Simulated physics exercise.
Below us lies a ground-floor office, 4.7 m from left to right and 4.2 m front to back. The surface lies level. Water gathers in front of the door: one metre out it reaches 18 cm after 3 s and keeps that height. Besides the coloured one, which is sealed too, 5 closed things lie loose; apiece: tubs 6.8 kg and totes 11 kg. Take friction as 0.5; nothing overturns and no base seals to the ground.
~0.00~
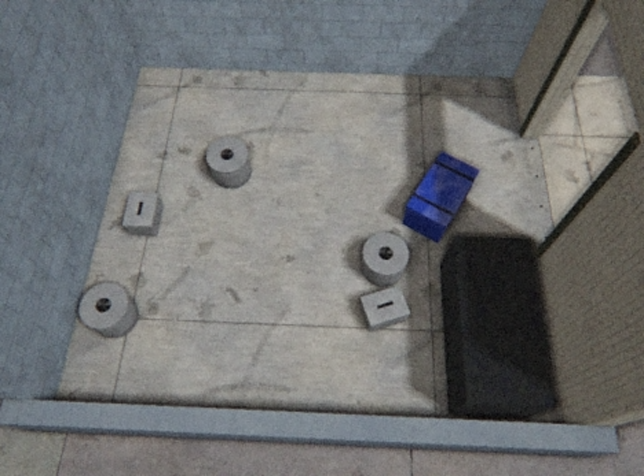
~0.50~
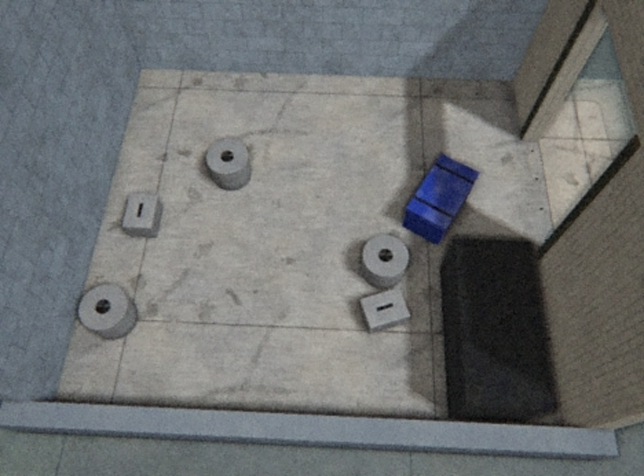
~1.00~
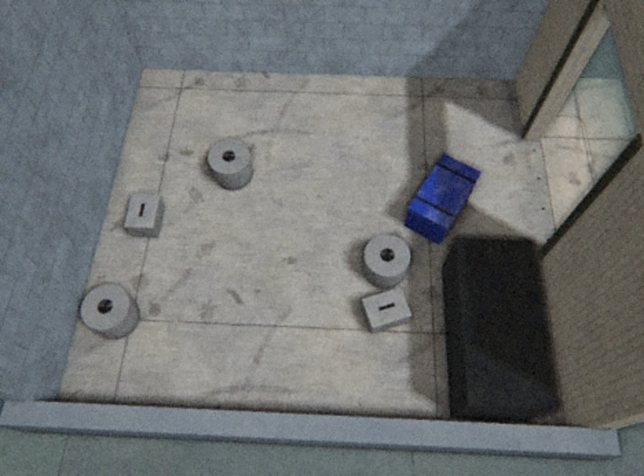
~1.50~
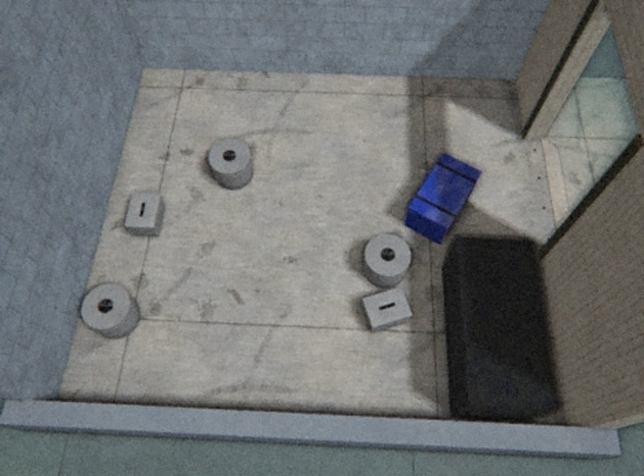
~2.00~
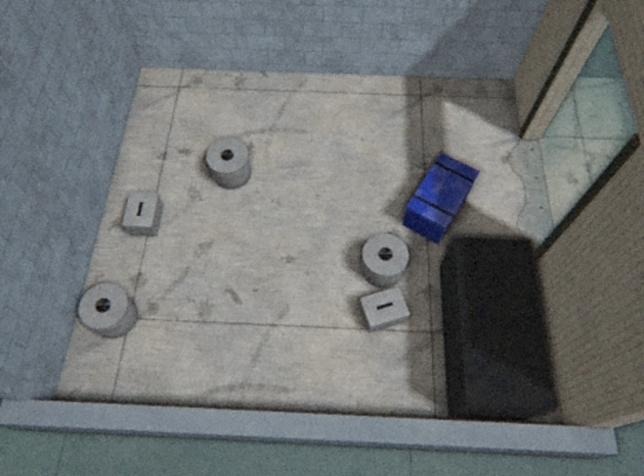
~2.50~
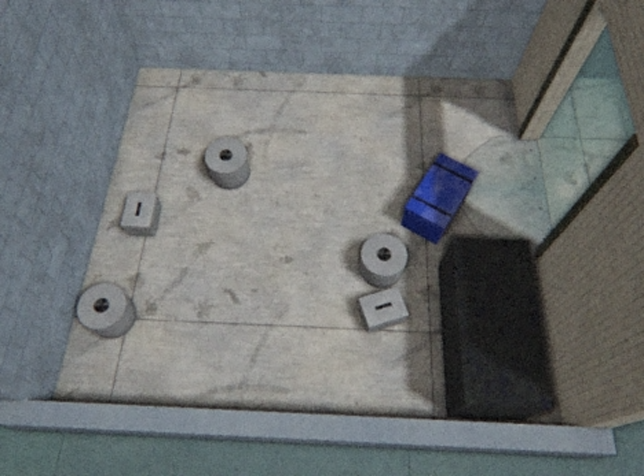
Water spreads a little through the doorway on the right while the blue trunk stays still.
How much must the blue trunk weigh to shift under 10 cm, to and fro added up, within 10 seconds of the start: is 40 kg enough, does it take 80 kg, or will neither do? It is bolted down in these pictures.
I expect that only the larger load is enough.
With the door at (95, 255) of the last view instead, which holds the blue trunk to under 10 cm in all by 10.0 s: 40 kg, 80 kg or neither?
Then the smaller load will do.
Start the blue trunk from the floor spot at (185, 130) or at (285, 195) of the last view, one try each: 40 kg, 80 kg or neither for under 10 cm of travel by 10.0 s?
In turn: The smaller is enough; the smaller is enough.
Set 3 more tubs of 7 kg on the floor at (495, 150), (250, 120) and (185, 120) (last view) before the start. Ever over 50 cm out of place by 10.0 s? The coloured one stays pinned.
In turn: More, more, more.
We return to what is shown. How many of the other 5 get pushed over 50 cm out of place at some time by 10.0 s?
I count 1.
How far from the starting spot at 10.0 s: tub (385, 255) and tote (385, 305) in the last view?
In that order: 100 cm, 0 cm.
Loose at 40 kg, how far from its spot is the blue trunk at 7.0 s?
About 60 cm.
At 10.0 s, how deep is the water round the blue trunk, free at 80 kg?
About 8 cm.
After 3.5 s the blue trunk would be 0 cm from its start with 40 kg and 0 cm from its start with 80 kg; 6 cm of water round it then.
After 4.5 s the blue trunk would be 29 cm from its start with 40 kg and 0 cm from its start with 80 kg; 9 cm of water round it then.
After 7.0 s the blue trunk would be 62 cm from its start with 40 kg and 0 cm from its start with 80 kg; 8 cm of water round it then.
After 10.0 s the blue trunk would be 64 cm from its start with 40 kg and 0 cm from its start with 80 kg; 8 cm of water round it then.
